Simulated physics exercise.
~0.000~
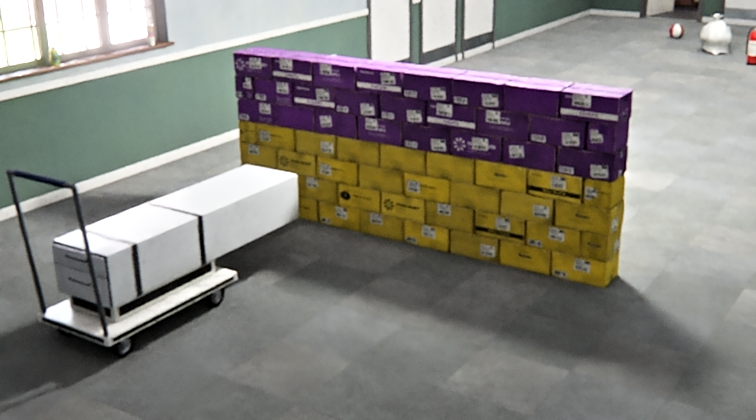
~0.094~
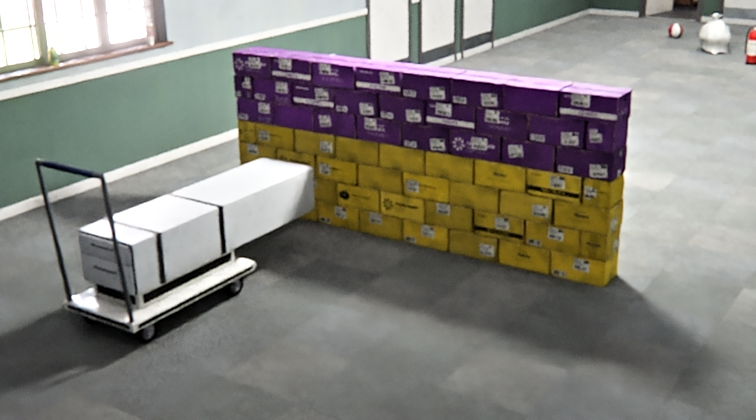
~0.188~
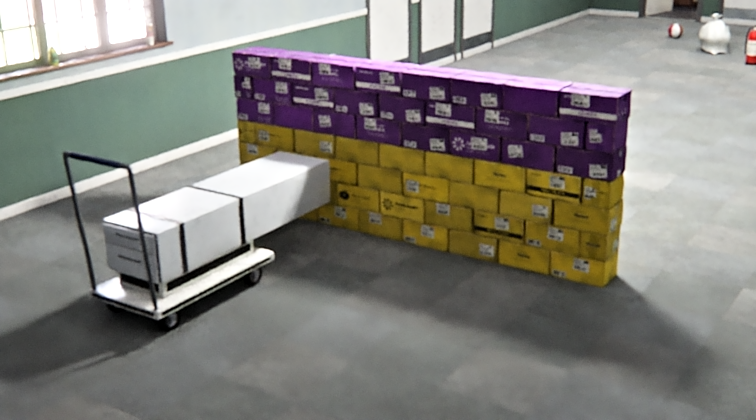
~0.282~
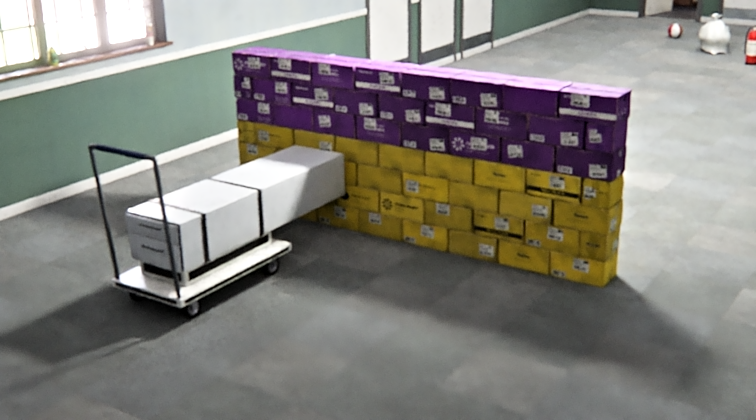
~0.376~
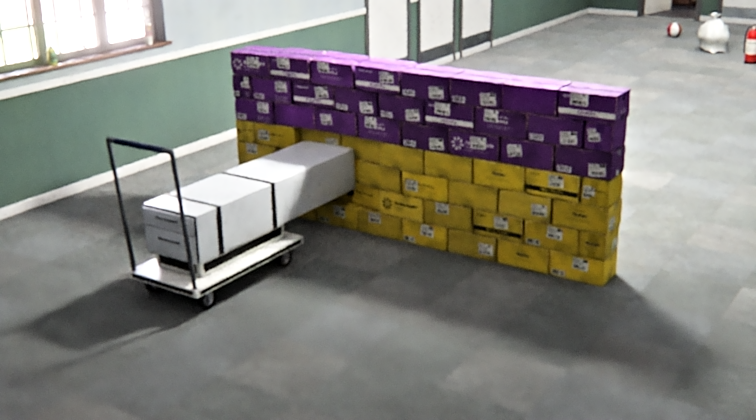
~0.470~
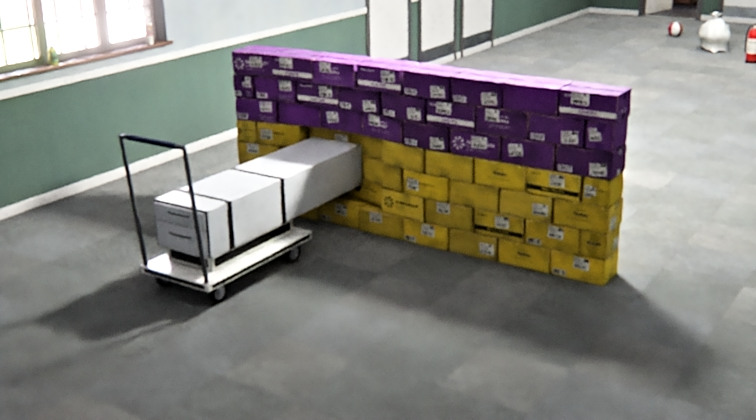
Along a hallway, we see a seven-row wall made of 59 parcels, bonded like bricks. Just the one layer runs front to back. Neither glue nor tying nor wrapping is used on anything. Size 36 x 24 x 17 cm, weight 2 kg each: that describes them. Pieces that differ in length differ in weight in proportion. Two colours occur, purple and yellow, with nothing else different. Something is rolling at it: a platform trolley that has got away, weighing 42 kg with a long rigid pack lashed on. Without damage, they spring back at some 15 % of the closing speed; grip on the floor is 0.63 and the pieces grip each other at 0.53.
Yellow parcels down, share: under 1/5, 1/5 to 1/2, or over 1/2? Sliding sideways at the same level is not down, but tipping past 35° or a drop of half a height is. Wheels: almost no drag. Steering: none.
1/5 to 1/2.
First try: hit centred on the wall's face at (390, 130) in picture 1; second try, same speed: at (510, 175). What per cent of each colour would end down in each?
Down by colour - yellow: 10%, then 20%; purple: 50%, then 60%.
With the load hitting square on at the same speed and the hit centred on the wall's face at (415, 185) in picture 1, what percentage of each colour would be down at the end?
Down at the end: Yellow 30 percent, purple 70 percent.
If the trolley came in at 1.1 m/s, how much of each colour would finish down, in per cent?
You'd end up with yellow at 0 per cent down and purple at 0 per cent.
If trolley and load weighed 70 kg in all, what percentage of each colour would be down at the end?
Result: Yellow 30 and purple 70 in a hundred.
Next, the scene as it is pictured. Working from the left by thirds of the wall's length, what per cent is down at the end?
Per cent - left 70, middle 60, right 0.
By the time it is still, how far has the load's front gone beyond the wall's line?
Something like 30 cm.
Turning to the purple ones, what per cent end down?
Taking the purple group, 70 in a hundred end up down.
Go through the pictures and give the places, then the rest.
In the first picture (places mark the middle of the side facing us), load (292, 190) 60 cm short of the wall; top yellow parcel (554, 187); top purple parcel (334, 76); nothing disturbed.
Load (308, 182) 42 cm short of the wall; top yellow parcel (553, 186), in the second picture.
Load (324, 175) 24 cm short of the wall; top yellow parcel (553, 186), in the third picture.
Load (340, 168) 6 cm short of the wall; top yellow parcel (553, 186), in the fourth picture.
Load (350, 163) 8 cm into the wall's line; top yellow parcel (552, 185); top purple parcel (331, 74) leaning 4°; steepest lean 4°, the parcel at (289, 69); 14 disturbed, none down, in the fifth picture.
Load (357, 159) 16 cm into the wall's line; top yellow parcel (552, 185); top purple parcel (333, 74) shifted 18 mm; 21 disturbed, none down, in the sixth picture.
After 0.80 s, load 26 cm past the wall's line, still rolling; none of the 34 yellow parcels down (0 of 59 in all colours); top yellow parcel unmoved; top purple parcel leaning 5°.
After 1.30 s, load 28 cm past the wall's line, stopped; 6 of the 34 yellow parcels down (13 of 59 in all colours); top yellow parcel unmoved; top purple parcel leaning 24°, 8 cm lower.
After 1.62 s, load 28 cm past the wall's line, stopped; 10 of the 34 yellow parcels down (27 of 59 in all colours); top yellow parcel unmoved; top purple parcel leaning 52°, 50 cm lower.
After 2.02 s, load 28 cm past the wall's line, stopped; 10 of the 34 yellow parcels down (27 of 59 in all colours); top yellow parcel unmoved; top purple parcel upside down.
At rest (3.0 s), load 28 cm past the wall's line, stopped; 10 of the 34 yellow parcels down (27 of 59 in all colours); top yellow parcel unmoved; top purple parcel upside down. That is 29 per cent. As the last picture would show them, middles, top yellow parcel near (560, 179), top purple parcel near (462, 130).
